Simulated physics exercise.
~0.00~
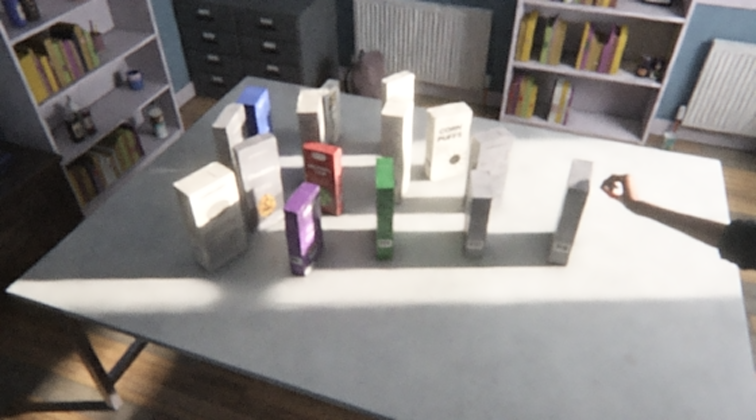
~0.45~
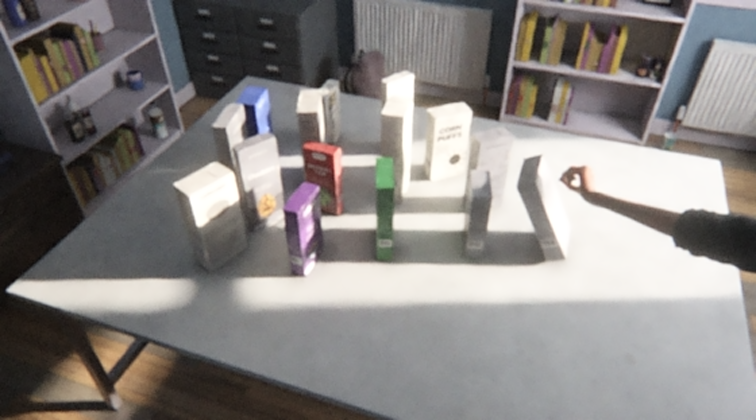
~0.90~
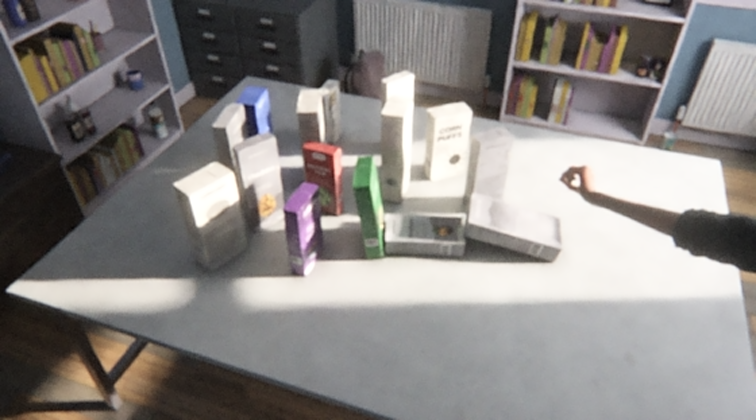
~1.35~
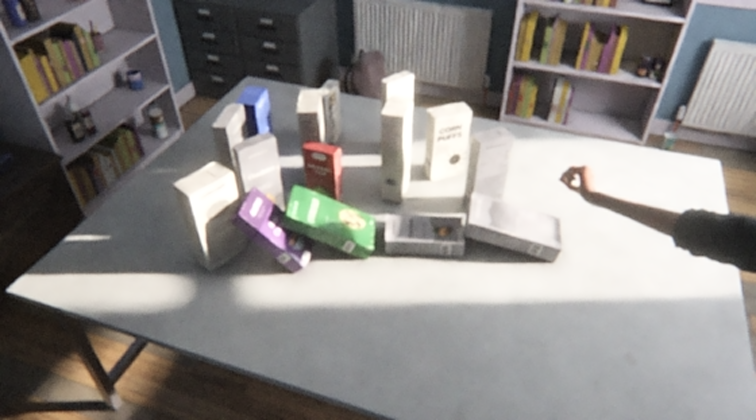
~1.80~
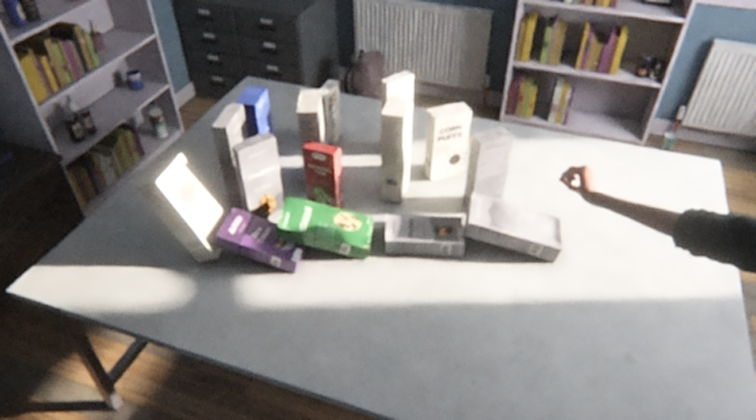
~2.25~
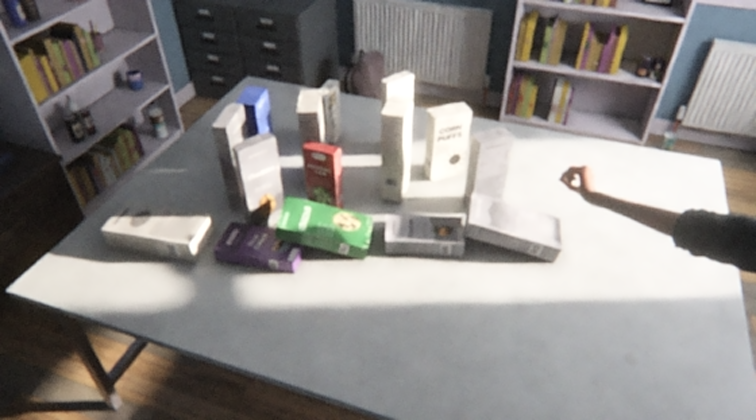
A row of cereal boxes toppling leftward like dominoes on a crowded table after a finger tips the first, red box left standing.
